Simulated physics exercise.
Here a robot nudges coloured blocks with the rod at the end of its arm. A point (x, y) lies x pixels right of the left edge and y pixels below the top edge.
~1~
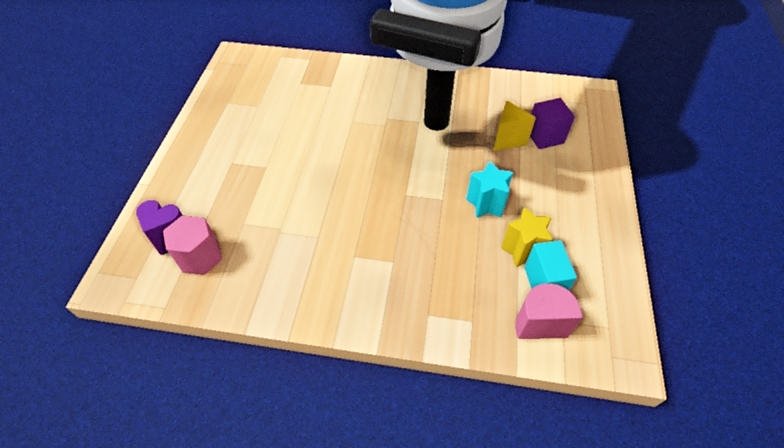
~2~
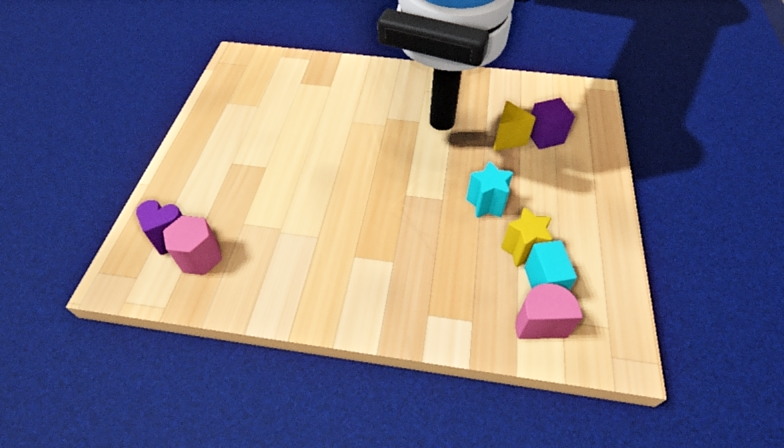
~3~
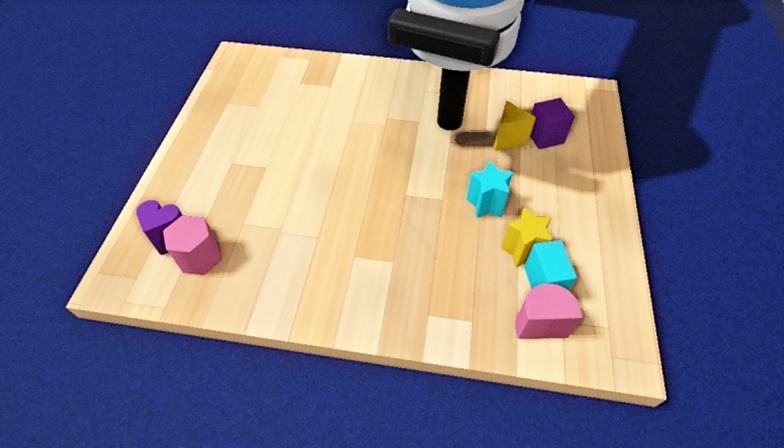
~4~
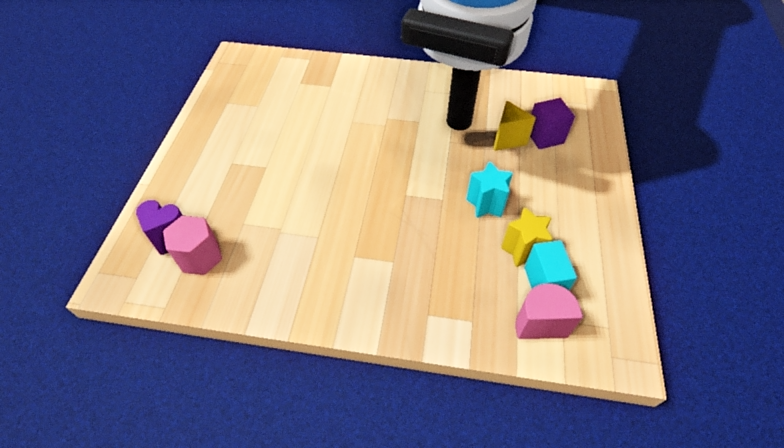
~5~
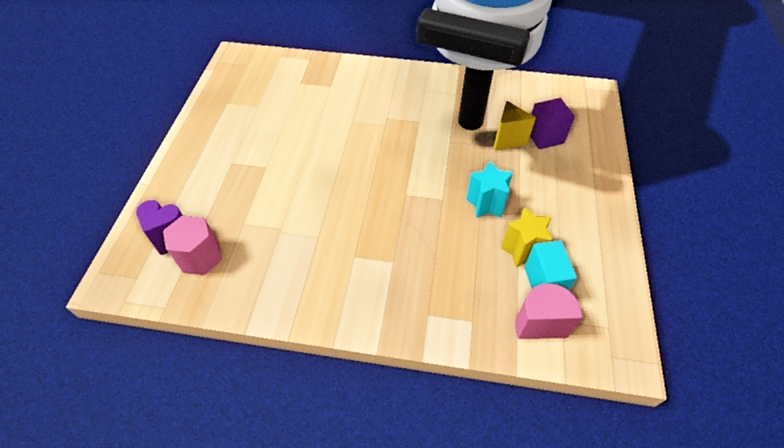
A pale wooden board lies on a deep blue surface, seen from above at a slight angle by a still camera. Purple and pink blocks sit together at left, while yellow, purple, turquoise and pink blocks, including two stars, line the right side. The robot's black rod slides a short way right along the board's far side toward the upper yellow block, while every block stays put.
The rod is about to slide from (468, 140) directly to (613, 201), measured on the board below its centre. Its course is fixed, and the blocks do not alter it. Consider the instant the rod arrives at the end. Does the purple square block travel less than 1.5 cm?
Yes, that is what happens.
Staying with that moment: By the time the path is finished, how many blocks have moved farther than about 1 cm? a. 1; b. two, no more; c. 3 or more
a - 1.
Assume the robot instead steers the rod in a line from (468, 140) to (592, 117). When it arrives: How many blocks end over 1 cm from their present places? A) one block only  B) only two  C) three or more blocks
The one that fits is B, only two.
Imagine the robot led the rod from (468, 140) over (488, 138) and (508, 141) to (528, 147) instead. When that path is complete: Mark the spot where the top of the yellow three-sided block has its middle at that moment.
Its top centre lands on (562, 124).
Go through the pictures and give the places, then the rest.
In the first frame, rod tip at (436, 123); block tops, turquoise star at (493, 178); yellow three-sided block at (515, 113); purple square block at (555, 109).
In the second frame, rod at (442, 122); blocks unchanged.
In the third frame, rod at (450, 122); blocks unchanged.
In the fourth frame, rod at (459, 122); blocks unchanged.
In the fifth frame, rod at (471, 122); turquoise star at (493, 178); yellow three-sided block at (515, 113); purple square block at (555, 109).
The first path, step by step. One third of the way, rod at (519, 142); yellow three-sided block at (532, 117), turned 75° anticlockwise; purple square block at (557, 107).
Two thirds of the way, rod at (569, 162); yellow three-sided block at (532, 117), turned 75° anticlockwise; purple square block at (557, 107).
At the end, rod at (623, 184); turquoise star in place; yellow three-sided block at (532, 117), turned 75° anticlockwise; purple square block at (557, 107).
